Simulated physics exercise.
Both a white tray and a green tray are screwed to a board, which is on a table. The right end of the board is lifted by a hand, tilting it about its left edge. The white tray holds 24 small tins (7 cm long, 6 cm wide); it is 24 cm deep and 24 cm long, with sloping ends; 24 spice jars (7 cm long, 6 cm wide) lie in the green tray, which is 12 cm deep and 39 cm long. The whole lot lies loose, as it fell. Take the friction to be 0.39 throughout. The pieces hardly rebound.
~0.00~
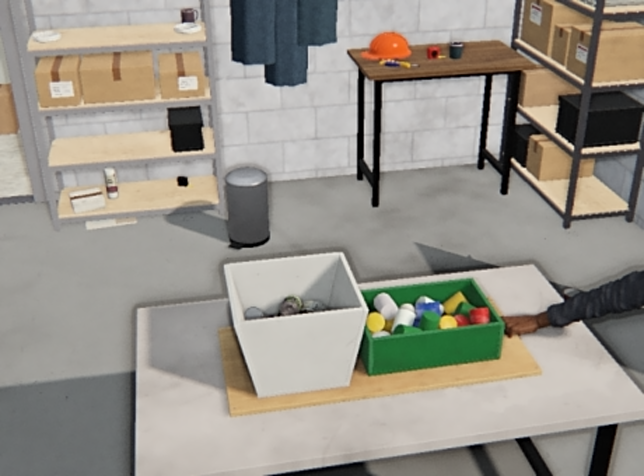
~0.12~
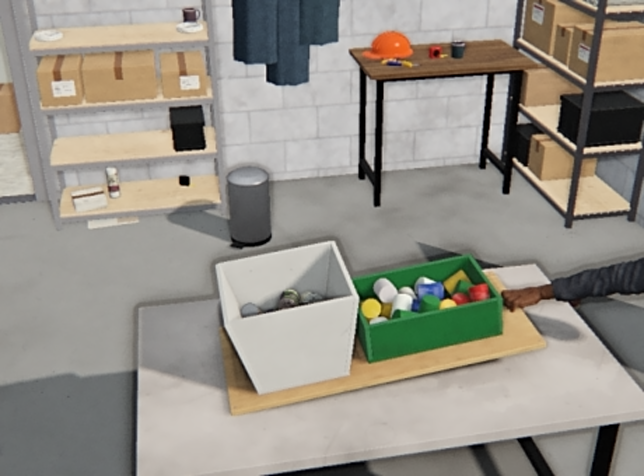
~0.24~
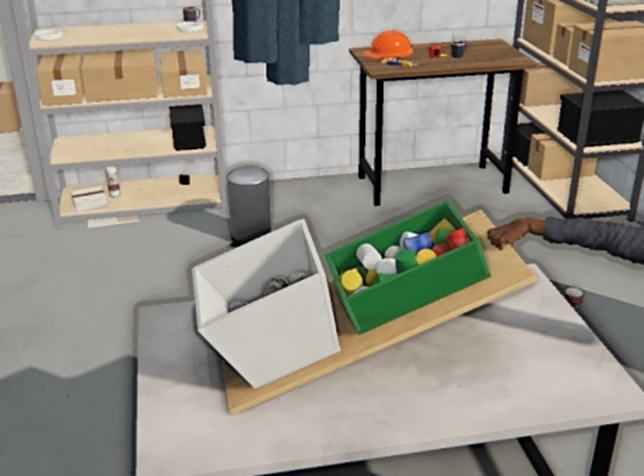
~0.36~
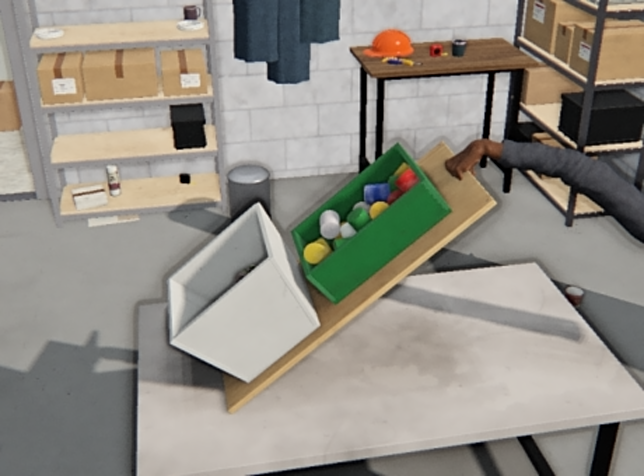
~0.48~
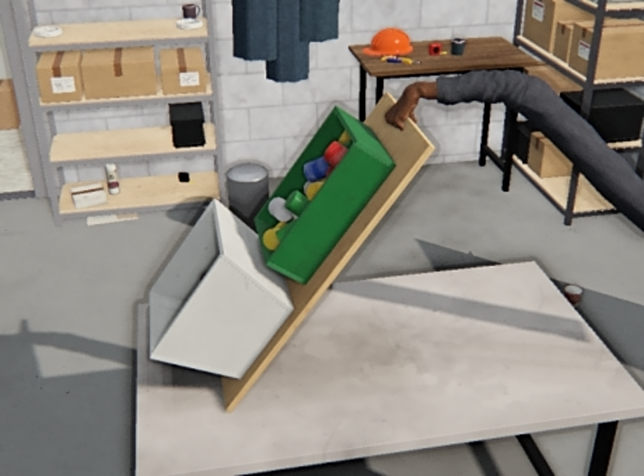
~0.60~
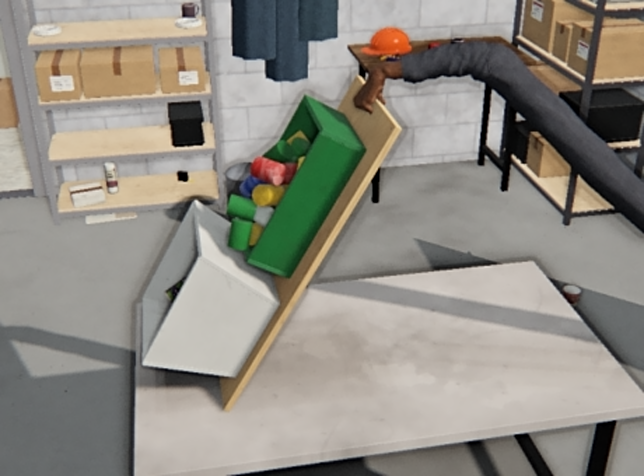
In a storeroom, a hand raised the right end of a board on a table, steadily tilting it steeply with its white and green trays, while small colourful containers shifted inside the green one.
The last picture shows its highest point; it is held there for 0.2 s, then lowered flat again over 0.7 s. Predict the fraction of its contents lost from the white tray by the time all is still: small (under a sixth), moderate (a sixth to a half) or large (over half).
Small.
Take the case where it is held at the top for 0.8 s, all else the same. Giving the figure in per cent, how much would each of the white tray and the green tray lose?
That would cost white tray 0 per cent of its load and green tray 30 per cent.
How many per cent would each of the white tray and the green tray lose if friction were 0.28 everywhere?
White tray 0, green tray 50 per cent.
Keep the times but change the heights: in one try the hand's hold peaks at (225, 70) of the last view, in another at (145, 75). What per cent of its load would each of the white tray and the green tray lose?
The white tray would lose 70 per cent in the first try and 100 per cent in the second, the green tray 90 and then 100 per cent.
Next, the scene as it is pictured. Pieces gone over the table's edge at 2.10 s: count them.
The number is close to 6.
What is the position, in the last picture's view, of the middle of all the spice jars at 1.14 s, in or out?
Roughly at (311, 257).
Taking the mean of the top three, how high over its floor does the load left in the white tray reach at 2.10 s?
Roughly 17 cm.
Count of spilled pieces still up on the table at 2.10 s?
Piece count: Roughly 4.
After 0.84 s, tilt 59°; 0 of 24 out of the white tray and 4 of 24 out of the green tray.
After 1.14 s, tilt 31°; 2 of 24 out of the white tray and 8 of 24 out of the green tray.
After 1.56 s, tilt 0°; 2 of 24 out of the white tray and 8 of 24 out of the green tray.
Final count (at 2.10 s), 2 of 24 out of the white tray and 8 of 24 out of the green tray. Asked share, 2 of 24, 8 per cent.
